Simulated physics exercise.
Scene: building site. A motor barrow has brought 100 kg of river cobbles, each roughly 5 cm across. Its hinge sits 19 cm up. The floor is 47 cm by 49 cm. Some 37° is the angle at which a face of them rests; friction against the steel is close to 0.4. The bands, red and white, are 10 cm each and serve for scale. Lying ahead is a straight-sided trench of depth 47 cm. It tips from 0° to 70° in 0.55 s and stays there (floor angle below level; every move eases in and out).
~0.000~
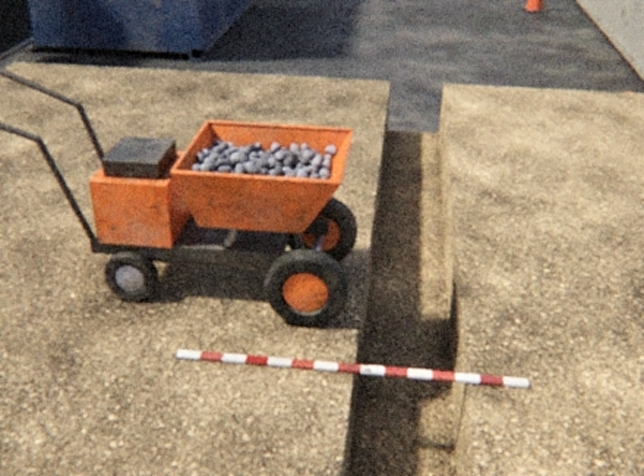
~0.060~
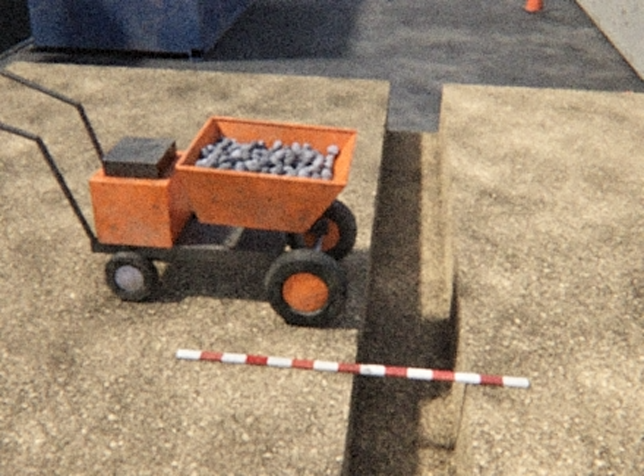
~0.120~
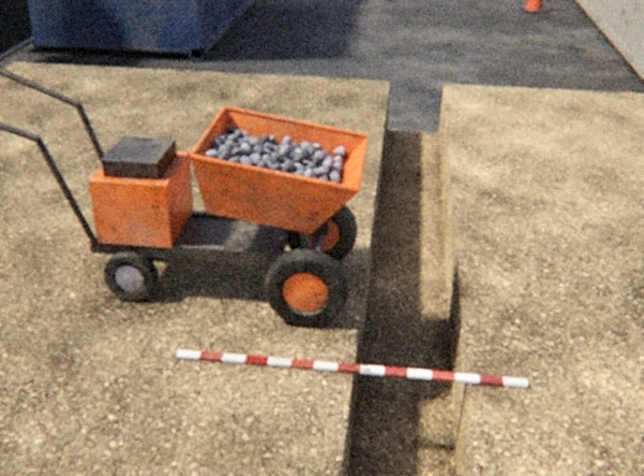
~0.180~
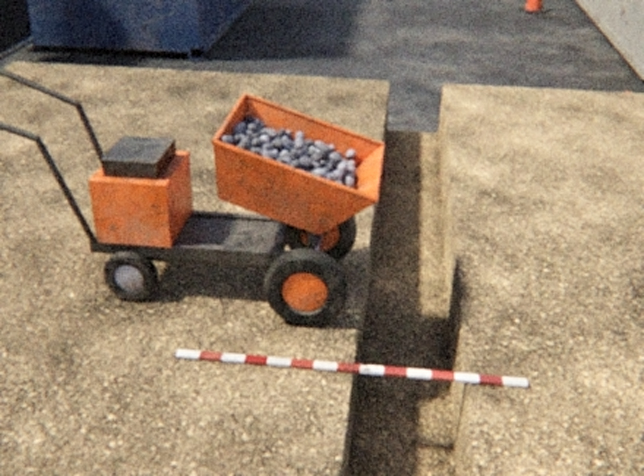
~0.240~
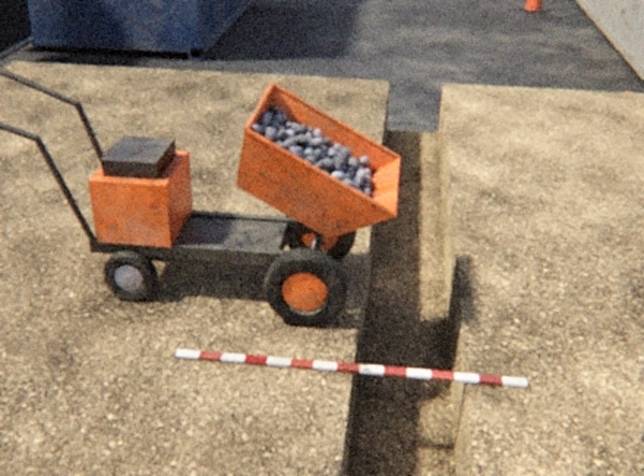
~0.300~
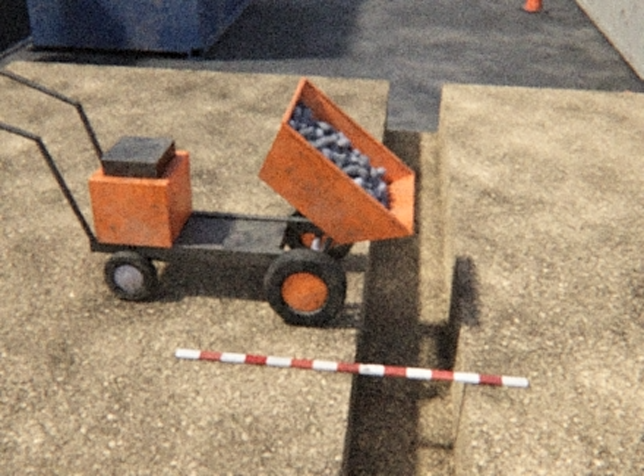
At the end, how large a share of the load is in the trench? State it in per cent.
A share of about 35 per cent.
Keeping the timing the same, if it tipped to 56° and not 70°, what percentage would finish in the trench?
Then roughly 15 percent.
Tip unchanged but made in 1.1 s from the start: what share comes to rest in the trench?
With that change, it comes to around 55 per cent.
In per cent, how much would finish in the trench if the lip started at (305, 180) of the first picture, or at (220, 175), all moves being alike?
Roughly 60 per cent, then 75 per cent.
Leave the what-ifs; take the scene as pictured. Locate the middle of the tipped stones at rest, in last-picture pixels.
Somewhere around (498, 301) in the last picture.
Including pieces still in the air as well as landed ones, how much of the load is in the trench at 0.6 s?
I'd put it near 5 per cent.
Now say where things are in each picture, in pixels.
The first picture shows lip at (340, 183), floor tilted 0°, highest stones at (259, 156).
The second picture shows lip at (346, 185), floor tilted 2°, highest stones at (242, 153); the stones move at 0.5 m/s on average.
The third picture shows lip at (359, 190), floor tilted 9°, highest stones at (237, 143); the stones move at 1.1 m/s on average.
In the fourth picture, the skip is at 18°, its lip at (377, 200); the top of the load is at (249, 132); the stones move at 1.4 m/s on average.
In the fifth picture, the skip is at 28°, its lip at (396, 215); the top of the load is at (271, 121); the stones move at 1.6 m/s on average.
The sixth picture shows lip at (412, 234), floor tilted 40°, highest stones at (300, 114); the stones move at 1.7 m/s on average.
After 0.4 s the floor is at 59°; 100 % in the skip; the foremost stones are at (411, 233).
After 0.6 s the floor is at 70°; 72 % in the skip, 7 % in the trench, 21 % past the trench; the foremost stones are at (502, 303).
After 1.0 s the floor is at 70°; 20 % in the skip, 13 % in the trench, 67 % past the trench; the foremost stones are past the picture's edge.
After 3.0 s the floor is at 70°; 0 % in the skip, 35 % in the trench, 65 % past the trench; the foremost stones are past the picture's edge.
